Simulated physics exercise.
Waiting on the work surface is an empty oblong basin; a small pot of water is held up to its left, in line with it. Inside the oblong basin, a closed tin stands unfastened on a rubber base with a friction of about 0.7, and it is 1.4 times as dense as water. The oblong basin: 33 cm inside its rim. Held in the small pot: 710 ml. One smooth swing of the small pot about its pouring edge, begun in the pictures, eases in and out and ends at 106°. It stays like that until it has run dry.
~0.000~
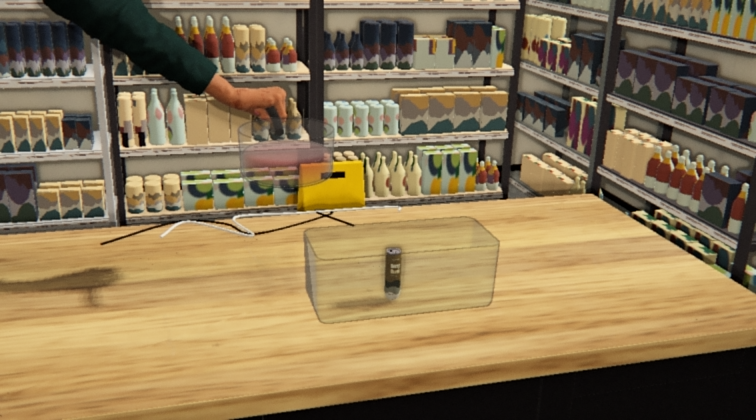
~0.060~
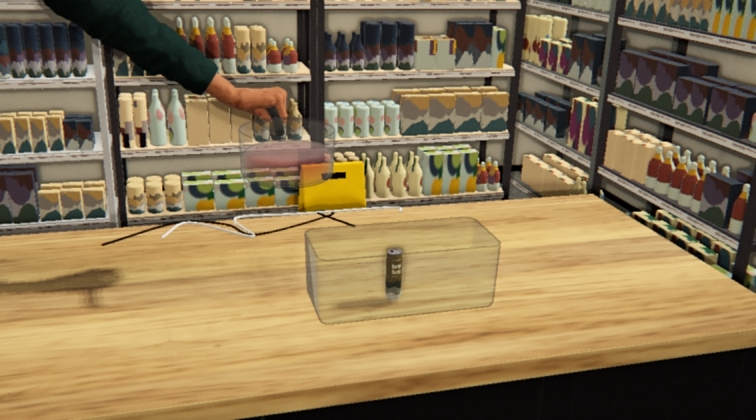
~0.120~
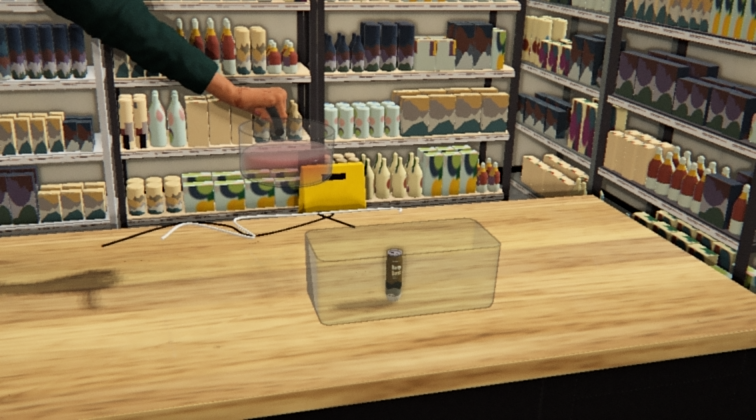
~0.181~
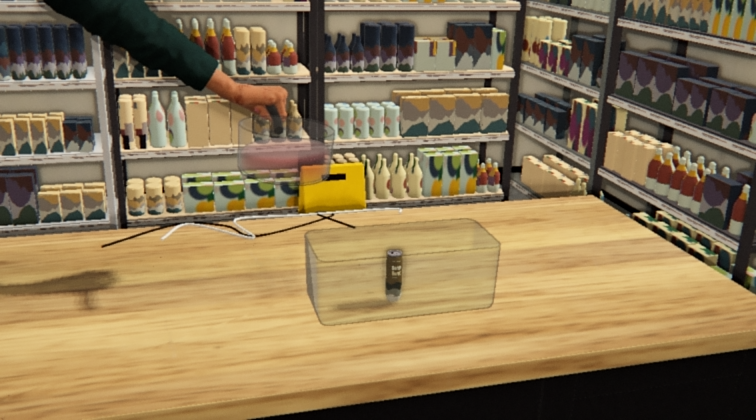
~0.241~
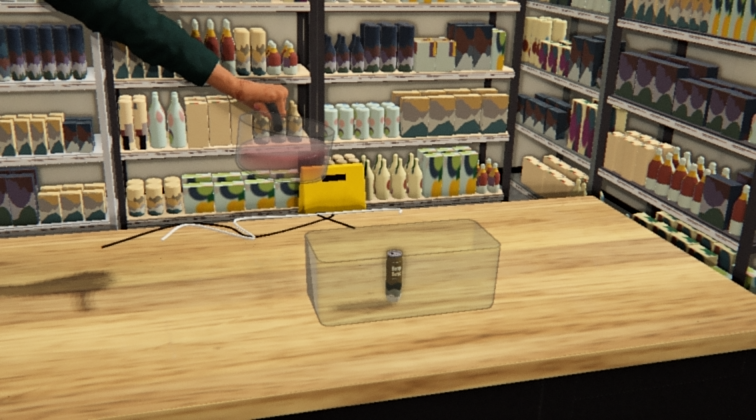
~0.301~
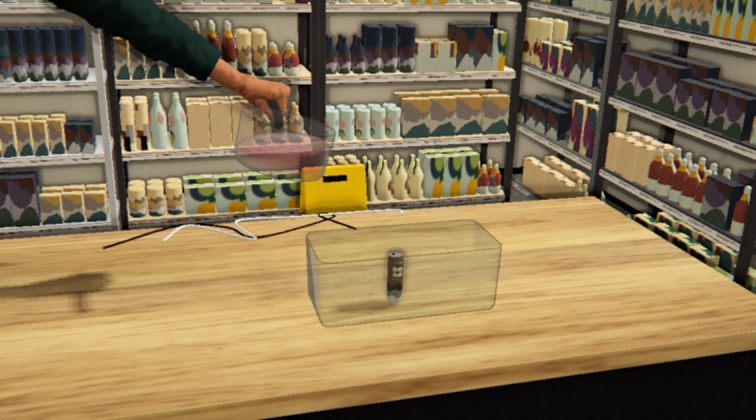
In the video, a hand in a dark green sleeve holds a small transparent pot of pinkish liquid above a wooden counter, slowly tilting it slightly rightward, while a clear oblong basin containing a small upright tin stays still.
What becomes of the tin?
The tin keeps upright.
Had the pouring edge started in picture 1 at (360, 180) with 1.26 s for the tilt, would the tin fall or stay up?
After that, the tin stays vertical.
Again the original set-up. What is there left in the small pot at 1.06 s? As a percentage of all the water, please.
Share remaining: Approx. 14 %.
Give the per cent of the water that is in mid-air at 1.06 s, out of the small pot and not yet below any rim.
Airborne share: Near 30 %.
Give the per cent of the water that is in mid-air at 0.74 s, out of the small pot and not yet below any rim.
About 28 per cent.
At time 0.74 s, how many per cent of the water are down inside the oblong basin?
I'd put it near 0 percent.
Then, 0.74 s in, the tilt is 67° and 71 per cent is still to pour; the tin stands where it began.
Then, 1.06 s in, the tilt is 100° and 15 per cent is still to pour; the tin stands where it began.
Then, 1.39 s in, the tilt is 106° and 0 per cent is still to pour; the tin stands where it began.
Then, 1.76 s in, the tilt is 106° and 0 per cent is still to pour; the tin stands where it began.
Finally, the tin stands where it began.
